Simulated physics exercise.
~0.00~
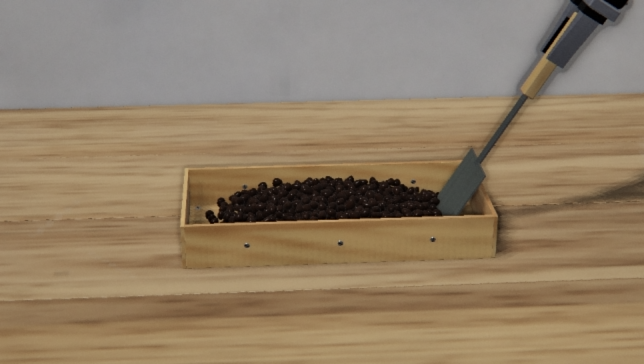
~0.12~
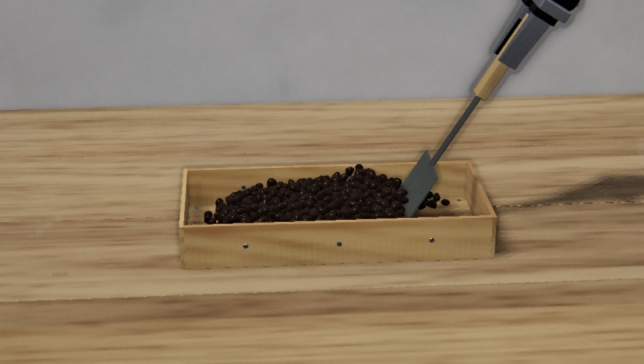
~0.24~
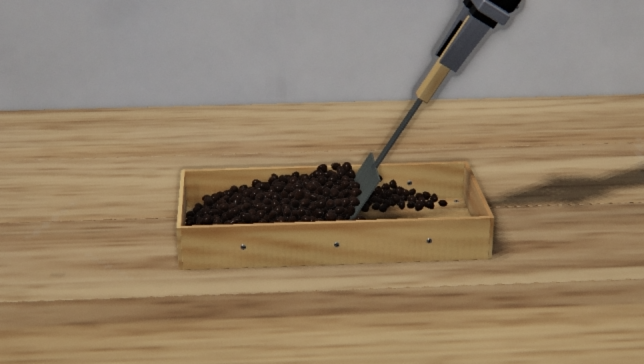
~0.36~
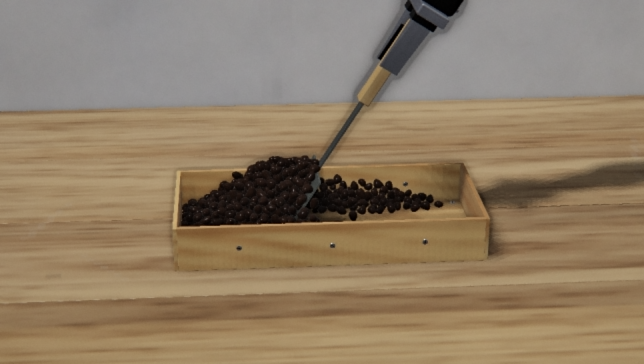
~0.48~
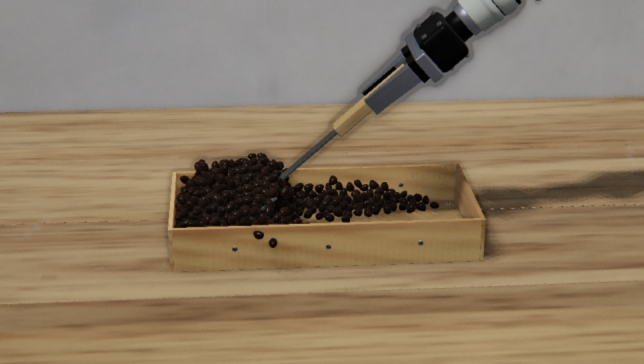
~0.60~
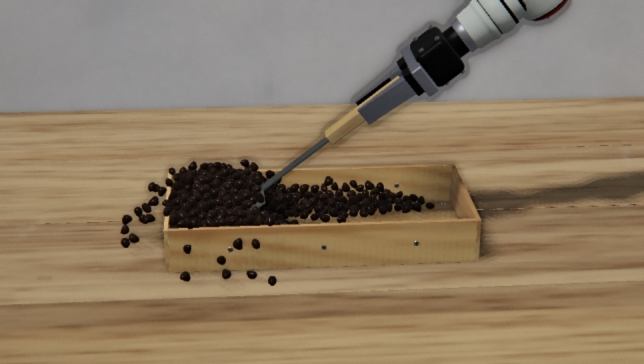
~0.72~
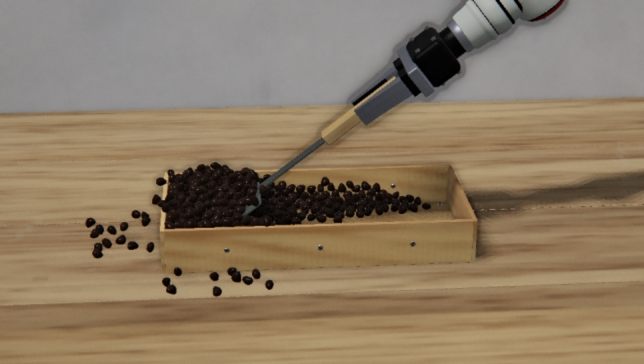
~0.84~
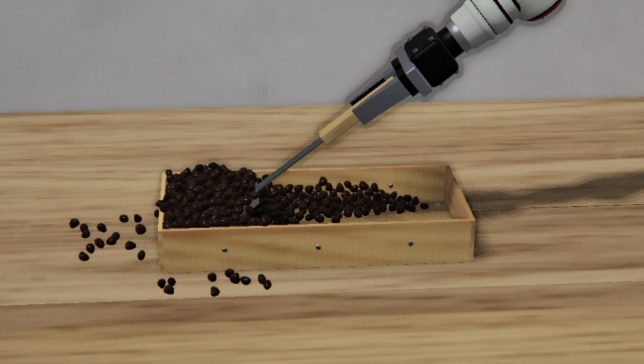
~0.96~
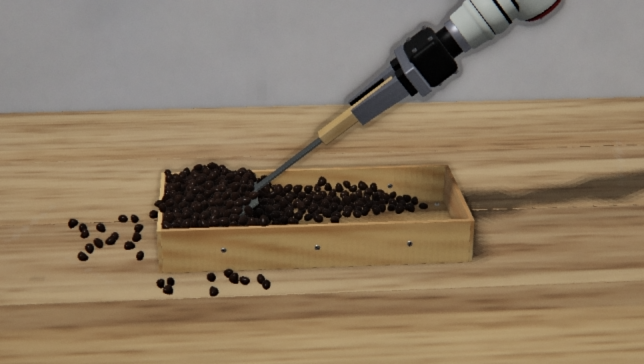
At first, a shallow wooden tray holds a low bed of dark beans on a wooden table, and a robot arm dips a grey spatula into its right end. The blade sweeps left through the tray, pushing the beans into a growing heap and leaving a thin trail behind it. As the heap piles against the left end, the arm tilts lower and beans begin to spill over the front. More tumble over the left end and scatter on the table. Finally the spatula halts in the pile, with most beans still inside and a small scattering lying outside.
